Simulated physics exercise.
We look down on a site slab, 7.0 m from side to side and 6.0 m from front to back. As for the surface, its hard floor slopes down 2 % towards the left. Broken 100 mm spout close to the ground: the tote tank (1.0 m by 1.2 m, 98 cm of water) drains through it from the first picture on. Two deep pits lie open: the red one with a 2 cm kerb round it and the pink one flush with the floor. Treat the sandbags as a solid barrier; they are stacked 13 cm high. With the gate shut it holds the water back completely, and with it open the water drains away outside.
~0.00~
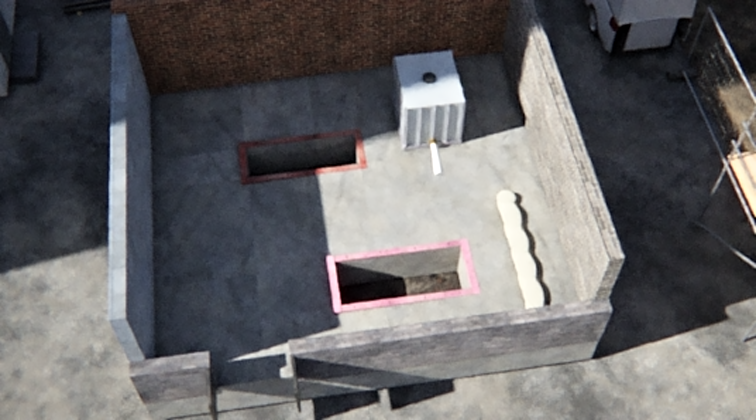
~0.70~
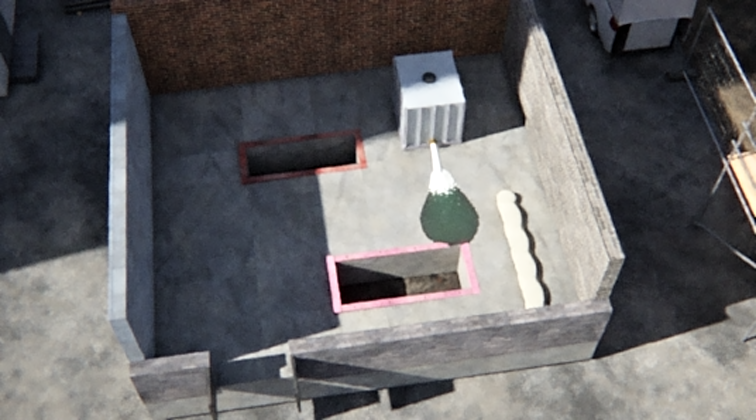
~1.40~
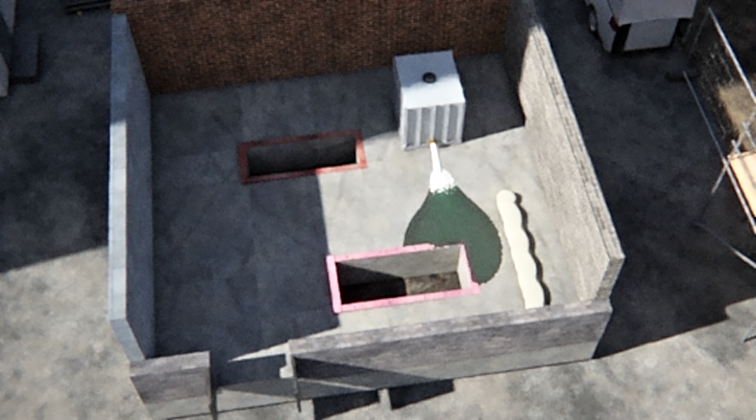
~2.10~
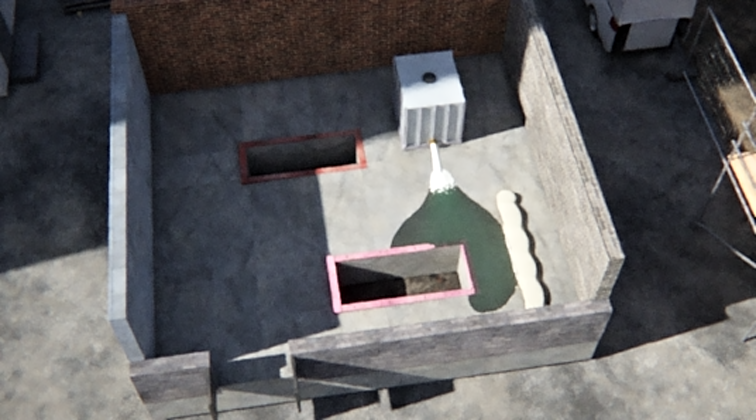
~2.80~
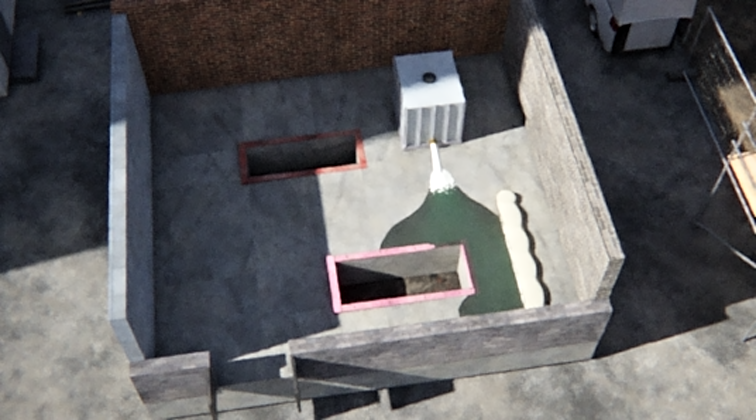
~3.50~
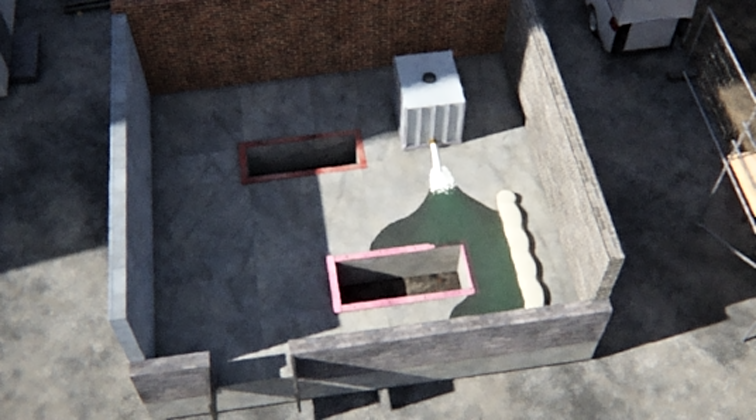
Dark green water gushed from the spout of a white tank onto a walled concrete floor, spreading toward the pink-edged pit, then around its right side and along the pale sandbags to the near wall.
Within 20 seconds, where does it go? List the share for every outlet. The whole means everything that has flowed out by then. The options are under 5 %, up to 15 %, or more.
Gate, less than 5 %; red pit, less than 5 %; pink pit, above 15 %.
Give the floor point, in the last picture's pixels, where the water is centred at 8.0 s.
Near (449, 276).
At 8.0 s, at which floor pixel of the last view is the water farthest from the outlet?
Near pixel (305, 360).
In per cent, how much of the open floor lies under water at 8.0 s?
Roughly 15 per cent of the floor is wet.
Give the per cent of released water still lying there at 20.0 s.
I'd put it at around 32 per cent.
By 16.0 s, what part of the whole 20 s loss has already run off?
It comes to around 80 percent.
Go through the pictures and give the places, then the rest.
In the first frame, the jet has just started at (435, 154); the ground is still dry.
The second frame shows from the spout at (435, 154) the water has spread over 1.1 m2; its tip is at (447, 246), and it is 1.4 cm deep on average.
The third frame shows from the spout at (435, 154) the water has spread over 1.9 m2; its tip is at (484, 281), and it is 1.2 cm deep on average.
The fourth frame shows from the spout at (435, 154) the water has spread over 2.5 m2; its tip is at (494, 309), and it is 1.1 cm deep on average.
The fifth frame shows the jet leaves at (435, 154); the sheet reaches a hidden place, 3.9 m away, and wets 3.0 m2.
The sixth frame shows from the spout at (435, 154) the water has spread over 3.3 m2; its tip is at a hidden place, and it is 1.2 cm deep on average.
After 5.0 s water covers 10 % of the floor and is deepest (5 cm) near (444, 175); gone so far, the gate 0 %, the red pit 0 %, the pink pit 15 %.
After 8.0 s water covers 15 % of the floor and is deepest (5 cm) near (444, 175); gone so far, the gate 0 %, the red pit 0 %, the pink pit 25 %.
After 12.0 s water covers 20 % of the floor and is deepest (5 cm) near (444, 175); gone so far, the gate 0 %, the red pit 0 %, the pink pit 40 %.
After 16.0 s water covers 25 % of the floor and is deepest (4 cm) near (444, 175); gone so far, the gate 1 %, the red pit 0 %, the pink pit 54 %.
After 20.0 s water covers 30 % of the floor and is deepest (4 cm) near (444, 175); gone so far, the gate 1 %, the red pit 0 %, the pink pit 67 %.
